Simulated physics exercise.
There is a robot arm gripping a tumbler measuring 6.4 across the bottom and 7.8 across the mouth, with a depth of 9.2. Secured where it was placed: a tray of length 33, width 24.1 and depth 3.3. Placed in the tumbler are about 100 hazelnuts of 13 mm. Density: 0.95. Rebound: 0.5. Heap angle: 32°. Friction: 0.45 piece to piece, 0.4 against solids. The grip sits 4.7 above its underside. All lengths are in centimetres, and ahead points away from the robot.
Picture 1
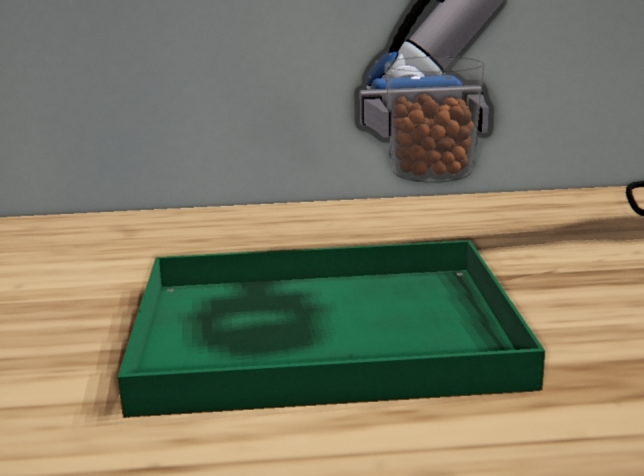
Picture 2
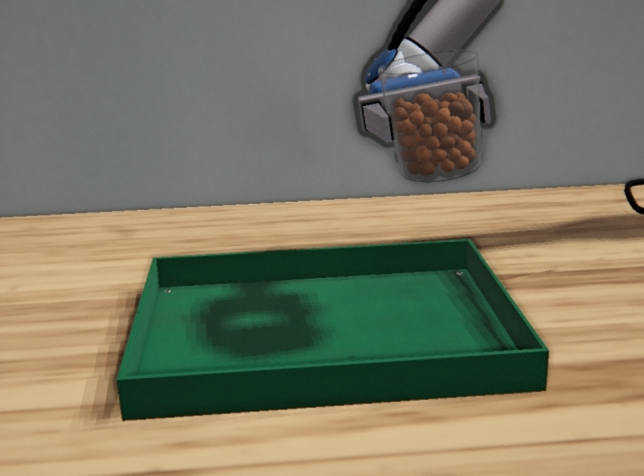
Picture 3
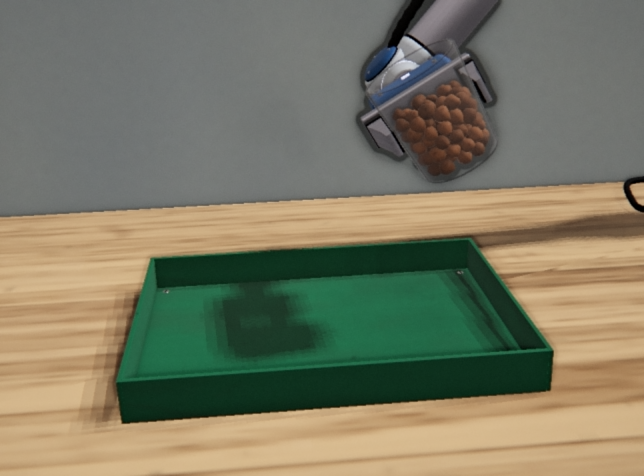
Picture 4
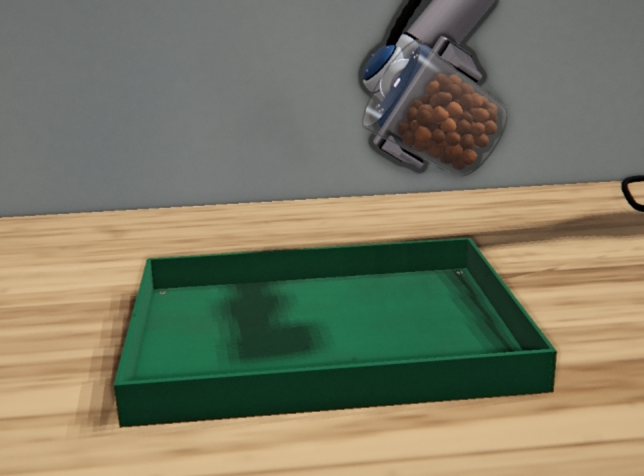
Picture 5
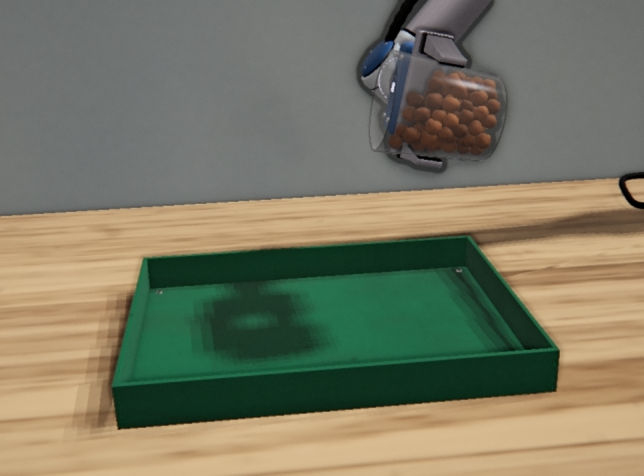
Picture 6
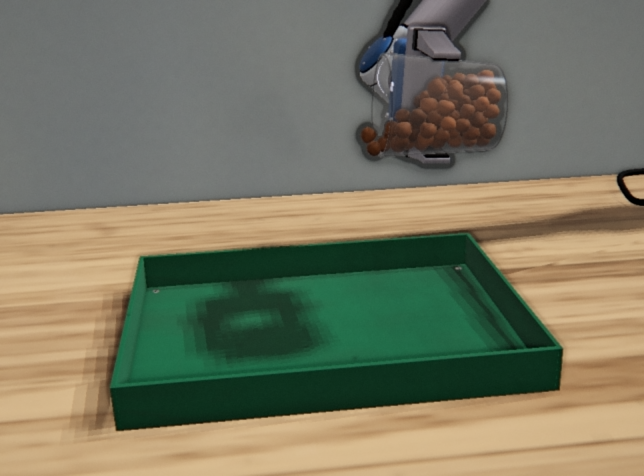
The clip opens with a robot arm holding a clear tumbler of round brown nuts upright above and behind an empty green tray on a wooden surface. The arm rotates the tumbler steadily until its mouth faces left and it lies nearly sideways, the nuts shifting inside and a few reaching the rim.
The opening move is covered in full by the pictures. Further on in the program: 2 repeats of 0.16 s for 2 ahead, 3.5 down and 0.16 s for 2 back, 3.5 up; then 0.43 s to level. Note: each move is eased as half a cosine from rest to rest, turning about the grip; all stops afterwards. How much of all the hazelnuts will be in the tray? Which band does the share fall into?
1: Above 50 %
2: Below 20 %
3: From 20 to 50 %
Answer: 3.
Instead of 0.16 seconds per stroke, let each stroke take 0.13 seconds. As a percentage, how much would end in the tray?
That gives about 30 percent.
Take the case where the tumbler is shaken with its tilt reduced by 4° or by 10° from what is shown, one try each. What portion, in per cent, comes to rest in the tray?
Roughly 10 and 0 percent.
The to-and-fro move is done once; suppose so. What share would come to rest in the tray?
It would be near 20 per cent.
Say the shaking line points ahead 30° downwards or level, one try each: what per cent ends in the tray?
Result: Approx. 50 % and 75 %, one try each.
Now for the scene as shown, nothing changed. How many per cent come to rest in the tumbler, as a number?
Around 70 in a hundred.
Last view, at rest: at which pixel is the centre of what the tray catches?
About (311, 326).
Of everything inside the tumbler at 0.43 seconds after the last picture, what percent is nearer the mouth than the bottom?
Mouth half: Close to 40 per cent.
Then, 0.43 s after the last picture, tilted 86° forward, highest piece 18 above the table; 85 in the tumbler, 13 in the tray, 2 in flight or on a rim.
Then, 0.86 s after the last picture, tilted 43° forward, highest piece 21 above the table; 69 in the tumbler, 30 in the tray, 1 in flight or on a rim.
Then, 1.27 s after the last picture, level, highest piece 22 above the table; 69 in the tumbler, 31 in the tray.
Then, 2.32 s after the last picture, level, highest piece 21 above the table; 69 in the tumbler, 31 in the tray.
Final count, 69 in the tumbler, 31 in the tray. That is 31 % in the tray.
